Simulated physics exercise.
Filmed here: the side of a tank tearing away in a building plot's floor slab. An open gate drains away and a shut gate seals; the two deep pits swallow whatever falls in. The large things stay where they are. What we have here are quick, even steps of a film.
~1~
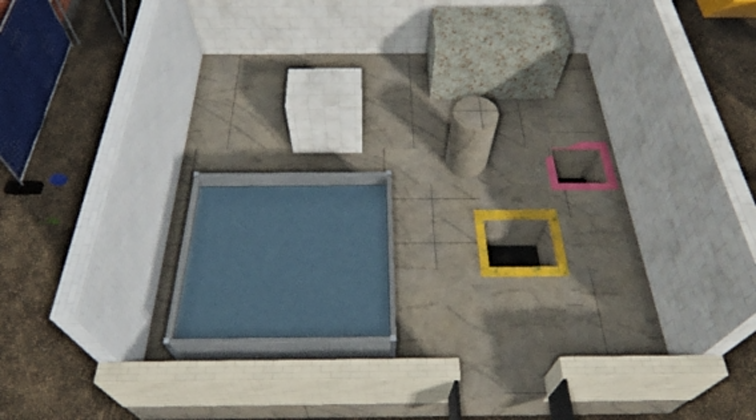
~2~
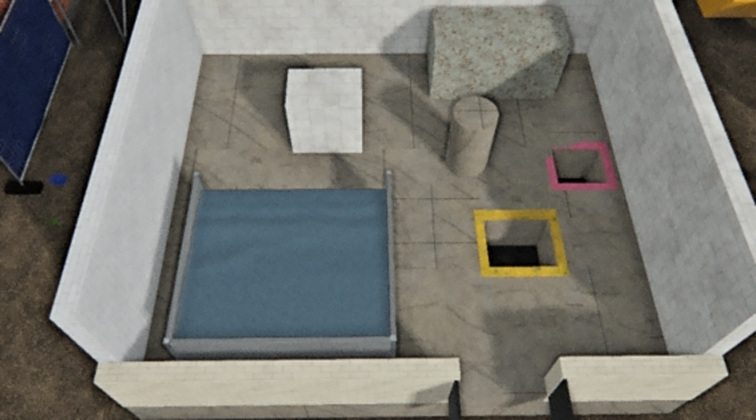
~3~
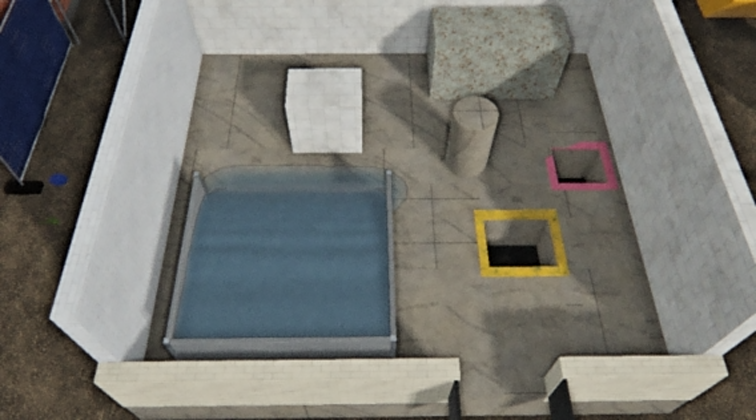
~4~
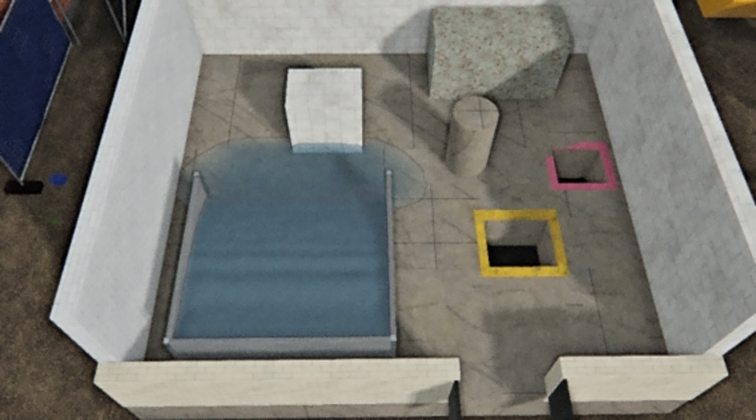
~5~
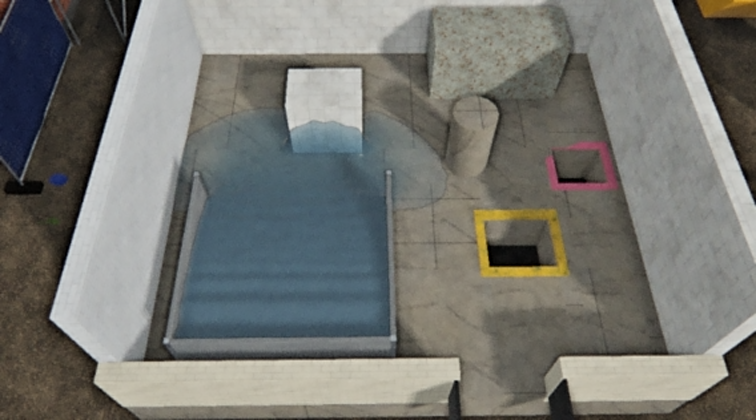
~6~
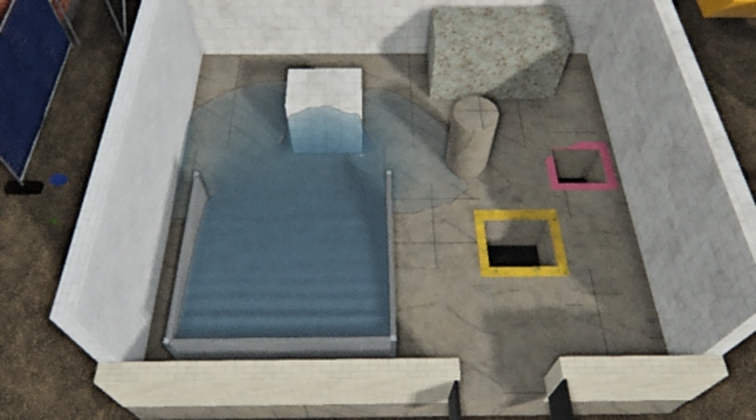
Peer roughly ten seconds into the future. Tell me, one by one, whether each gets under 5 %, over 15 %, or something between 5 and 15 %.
One by one: The gate gets between 5 and 15 %; the yellow pit gets between 5 and 15 %; the pink pit gets over 15 %.
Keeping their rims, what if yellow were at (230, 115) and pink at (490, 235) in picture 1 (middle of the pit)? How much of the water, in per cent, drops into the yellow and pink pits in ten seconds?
The yellow pit takes 35 per cent, and the pink pit takes 10 per cent.
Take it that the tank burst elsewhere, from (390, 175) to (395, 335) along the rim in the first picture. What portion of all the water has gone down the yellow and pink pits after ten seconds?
Yellow 30 %, pink 30 %.
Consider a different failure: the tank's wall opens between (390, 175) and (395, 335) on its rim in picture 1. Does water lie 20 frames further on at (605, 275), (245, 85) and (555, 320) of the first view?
Soaked, then unsoaked, then soaked.
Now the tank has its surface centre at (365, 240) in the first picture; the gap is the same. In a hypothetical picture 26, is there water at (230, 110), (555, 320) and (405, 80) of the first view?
Taking them as they were asked, they come out soaked, bone dry, soaked.
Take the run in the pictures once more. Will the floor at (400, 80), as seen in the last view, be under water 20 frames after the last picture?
That spot: Soaked.
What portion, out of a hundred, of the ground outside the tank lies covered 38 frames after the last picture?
About 95 %.
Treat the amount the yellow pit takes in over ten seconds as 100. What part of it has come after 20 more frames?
Around 25 in a hundred.
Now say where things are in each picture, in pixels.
In the first frame, still water in the tank at (288, 253).
In the second frame, water pours out on the tank's far side and has run to (393, 206).
In the third frame, the front is at (400, 186), out from the gap on the tank's far side.
In the fourth frame, water pours out on the tank's far side and has run to (415, 170).
In the fifth frame, water pours out on the tank's far side and has run to (425, 146).
In the sixth frame, water pours out on the tank's far side and has run to (390, 94).
A moment on, water covers 40 % of the floor; the gate 0 %, the yellow pit 0 %, the pink pit 0 %.
Next, water covers 55 % of the floor; the gate 0 %, the yellow pit 0 %, the pink pit 0 %.
Then, water covers 75 % of the floor; the gate 0 %, the yellow pit 2 %, the pink pit 3 %.
Later, water covers 95 % of the floor; the gate 2 %, the yellow pit 5 %, the pink pit 11 %.
In the end, water covers 100 % of the floor; the gate 8 %, the yellow pit 7 %, the pink pit 18 %.
